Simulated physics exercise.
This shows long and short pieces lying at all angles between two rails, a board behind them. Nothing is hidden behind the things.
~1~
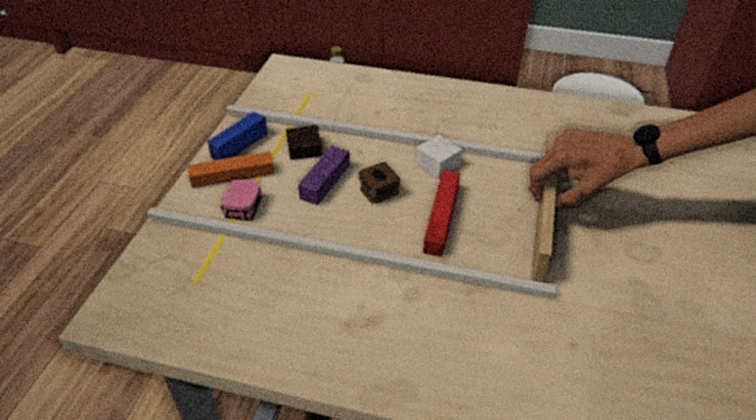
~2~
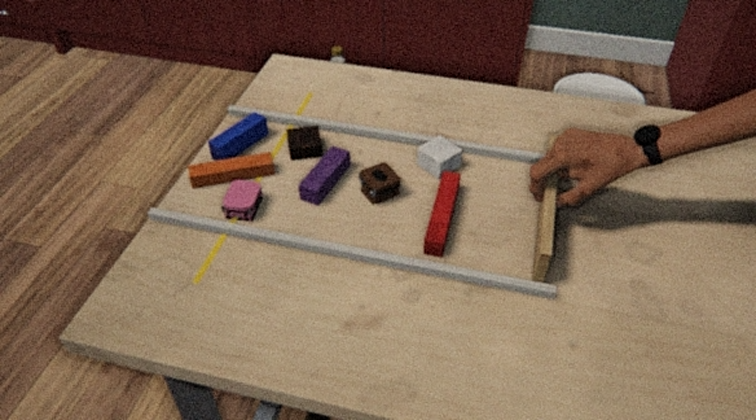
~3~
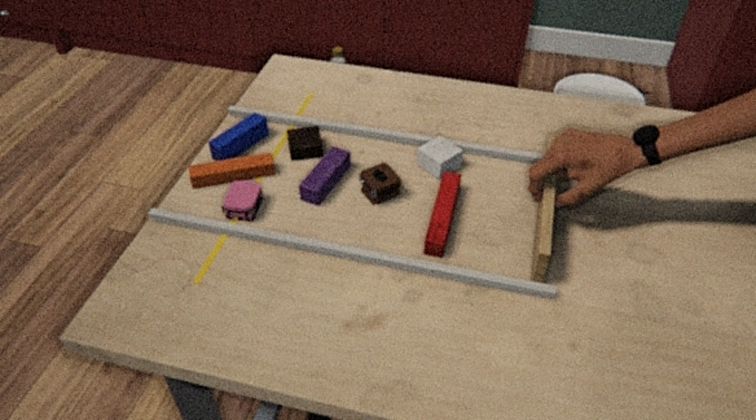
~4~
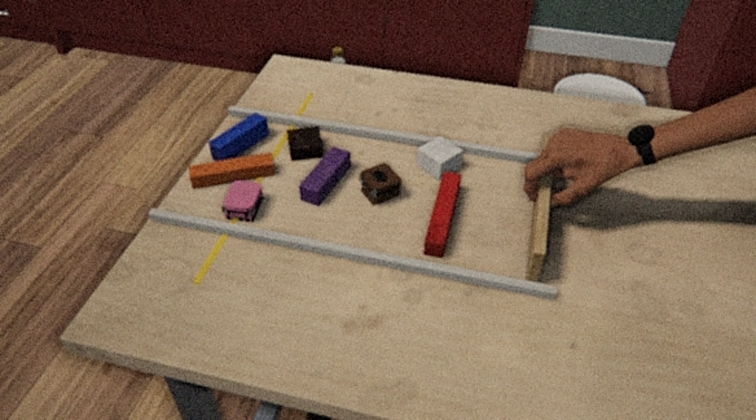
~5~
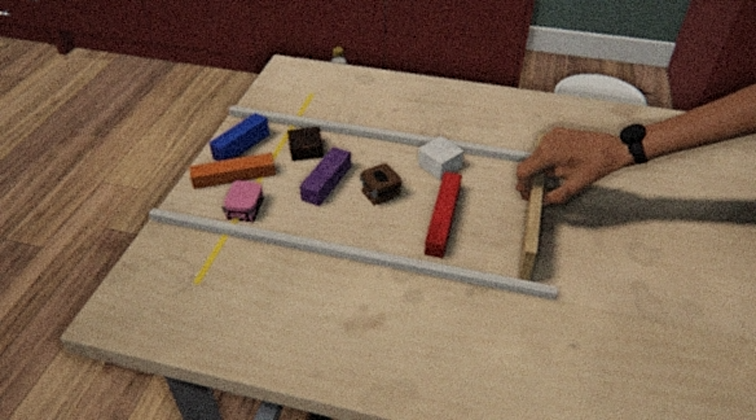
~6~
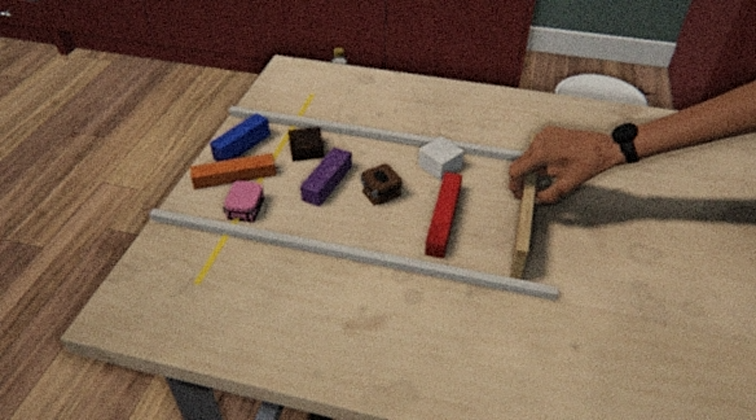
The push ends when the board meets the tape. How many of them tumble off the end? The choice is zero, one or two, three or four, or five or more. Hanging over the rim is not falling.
Outcome: The number that fall off is one or two.
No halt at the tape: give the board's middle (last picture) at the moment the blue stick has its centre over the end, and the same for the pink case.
About (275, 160), and (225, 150) for the other.
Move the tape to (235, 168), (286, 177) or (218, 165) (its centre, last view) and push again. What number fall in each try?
In that order 4, 0 and 6.
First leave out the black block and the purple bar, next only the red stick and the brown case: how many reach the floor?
The counts: 0 and 0.
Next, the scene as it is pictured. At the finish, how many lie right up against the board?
In contact: 2.
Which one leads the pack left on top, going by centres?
The purple bar ends nearest.
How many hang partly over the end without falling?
That would be 1.
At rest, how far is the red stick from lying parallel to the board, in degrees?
Near 0 degrees.
Soon after, none off yet; blue stick at rest near (241, 139); orange bar at rest near (234, 171); pink case at rest near (245, 202).
After that, none off yet; blue stick displaced a little near (230, 135); orange bar displaced a little near (217, 161); pink case at rest near (245, 202).
In the end, the number that fall off is one or two; gone, orange bar and blue stick.
